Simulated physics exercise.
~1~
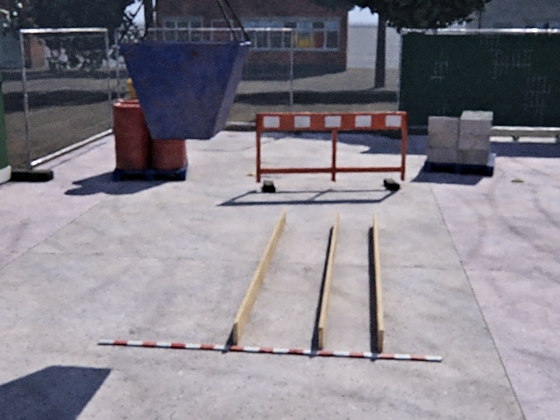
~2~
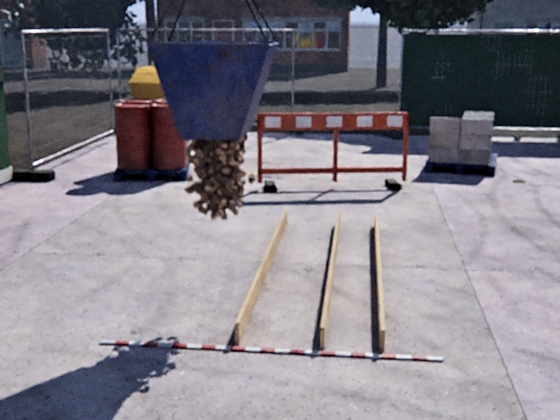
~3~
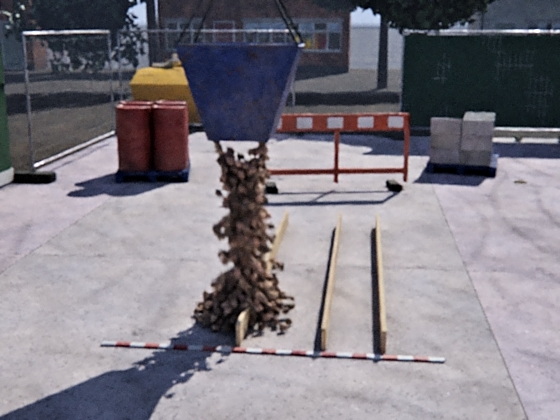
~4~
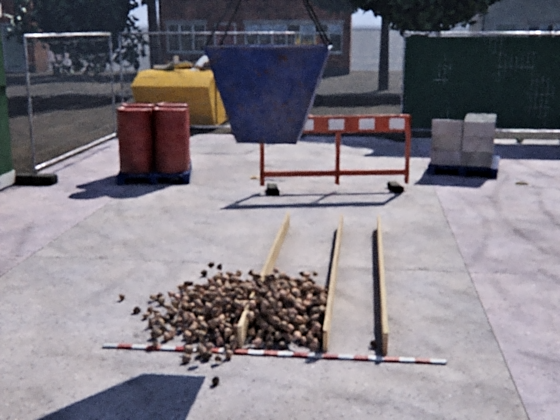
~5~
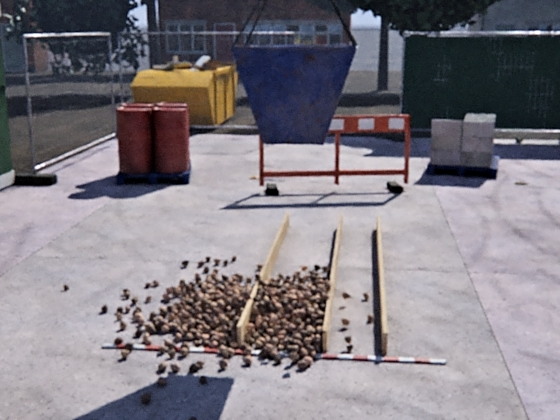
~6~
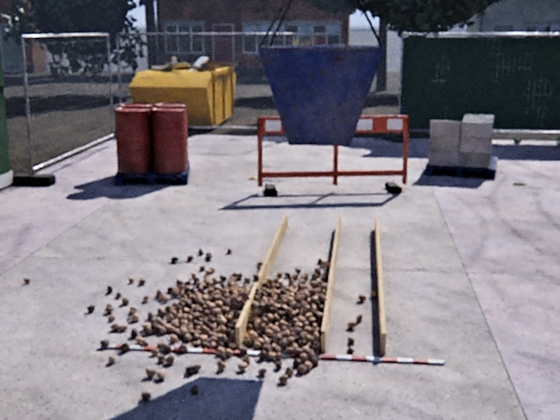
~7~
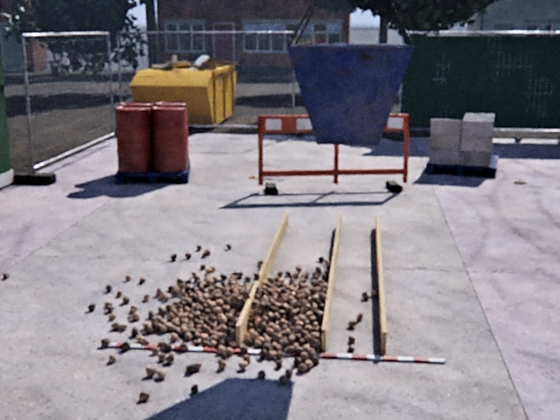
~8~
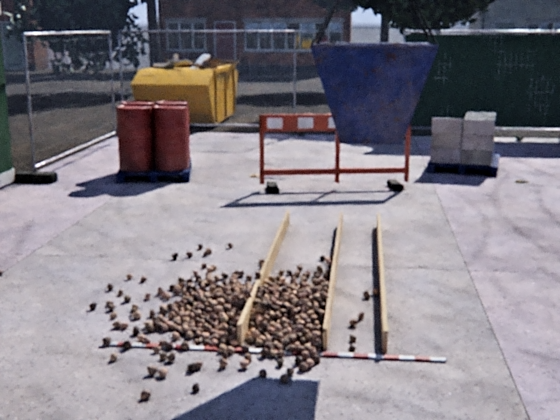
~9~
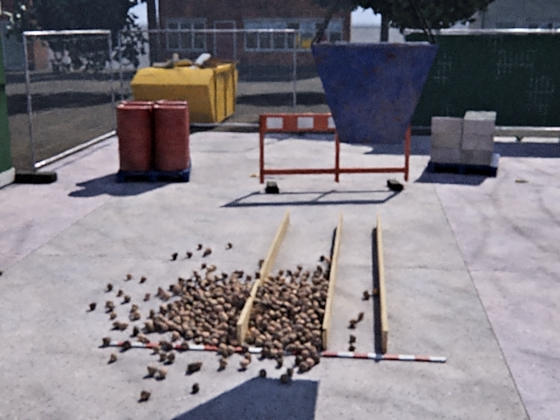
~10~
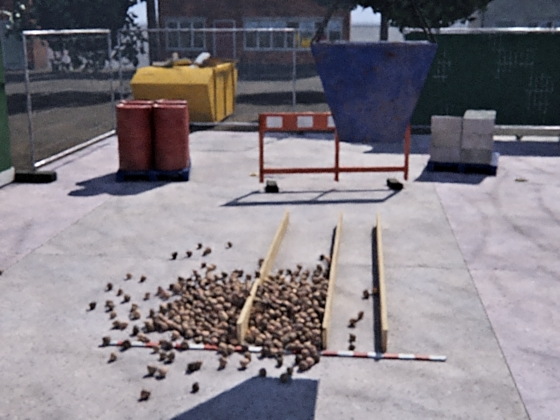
In this clip, a blue hopper moving rightwards over a paved yard drops brownish cobbles onto upright wooden planks and a red-and-white staff. The stones spread and settle, mostly in the left bay and left of it, with a few in the right bay, as the empty hopper stops.
